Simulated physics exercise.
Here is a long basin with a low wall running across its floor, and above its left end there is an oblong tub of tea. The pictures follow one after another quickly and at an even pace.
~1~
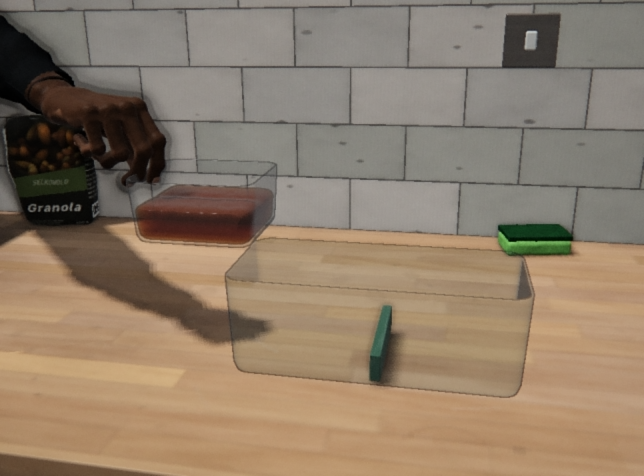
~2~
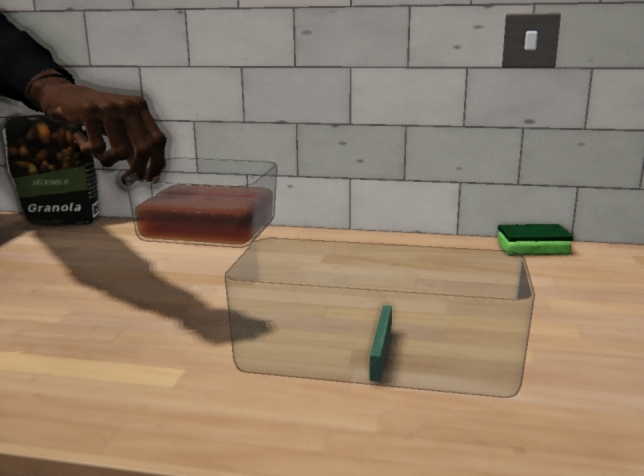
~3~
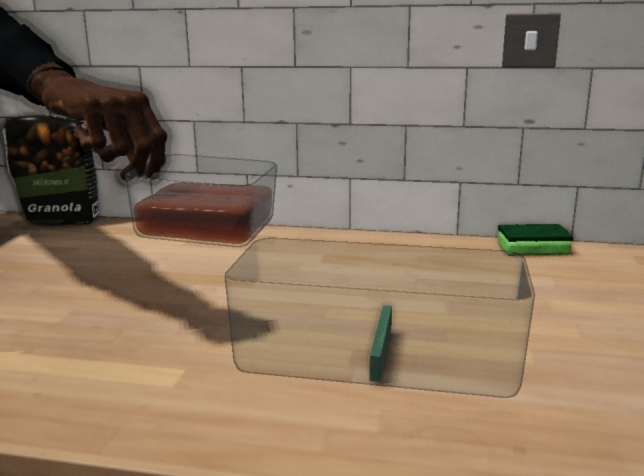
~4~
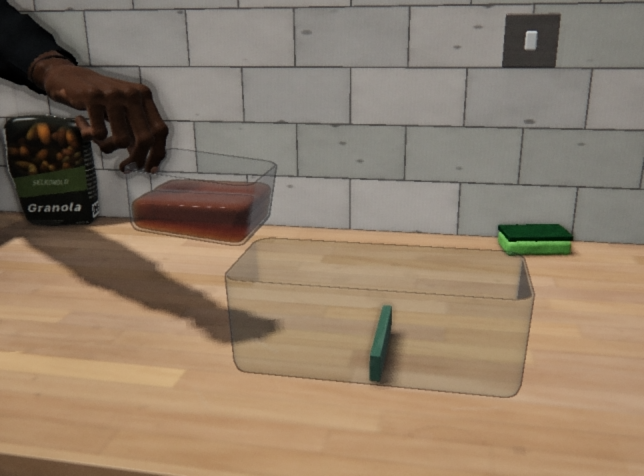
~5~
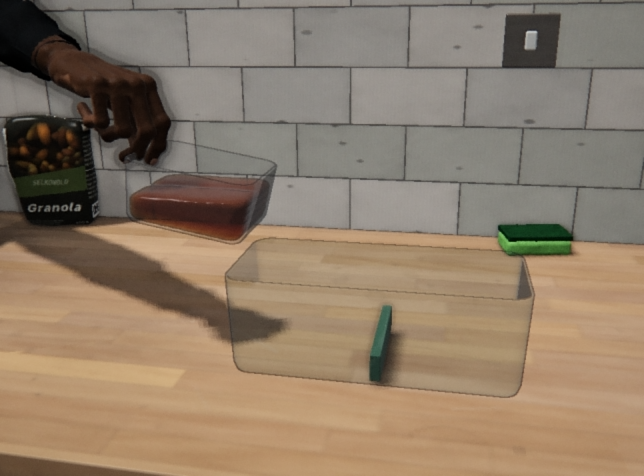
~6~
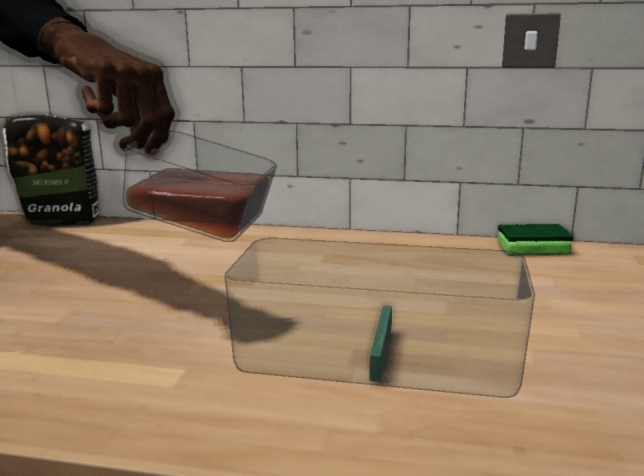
A kitchen counter of pale wood is seen from the front and slightly above, against a grey-white tiled wall with a dark switch plate. A long clear basin with a low green wall across its floor sits in the centre, a clear tub of reddish-brown tea behind it to the left, a granola bag far left, and a green sponge right. A hand gradually raises the tub's left side, tilting it rightward, while the camera stays still.
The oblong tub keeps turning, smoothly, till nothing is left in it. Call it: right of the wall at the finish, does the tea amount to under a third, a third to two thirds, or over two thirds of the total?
Under a third of the total.
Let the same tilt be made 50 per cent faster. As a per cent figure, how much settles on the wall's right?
Roughly 10 %.
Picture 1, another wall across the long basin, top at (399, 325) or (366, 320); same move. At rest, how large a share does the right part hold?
5 %, then 5 %.
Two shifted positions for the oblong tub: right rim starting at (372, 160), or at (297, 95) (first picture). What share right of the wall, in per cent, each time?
It would come to near 90 per cent, and then near 65 per cent.
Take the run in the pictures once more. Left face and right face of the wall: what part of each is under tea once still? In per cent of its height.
Close to 80 for the left and 10 for the right.
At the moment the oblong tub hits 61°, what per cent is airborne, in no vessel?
Estimated: 30 per cent or thereabouts.
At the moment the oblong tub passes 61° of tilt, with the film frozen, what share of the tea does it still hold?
60 in a hundred.
A moment on, the oblong tub is tipped part way and 62 per cent is still to pour, 9 is left of the wall and 0 right of it.
Next, the oblong tub is tipped on its side and 16 per cent is still to pour, 65 is left of the wall and 5 right of it.
Then the oblong tub is tipped on its side and 2 per cent is still to pour, 87 is left of the wall and 9 right of it.
Later the oblong tub is tipped on its side and 0 per cent is still to pour, 91 is left of the wall and 9 right of it.
In the end 91 per cent lies left of the wall, 9 right of it and 0 outside.
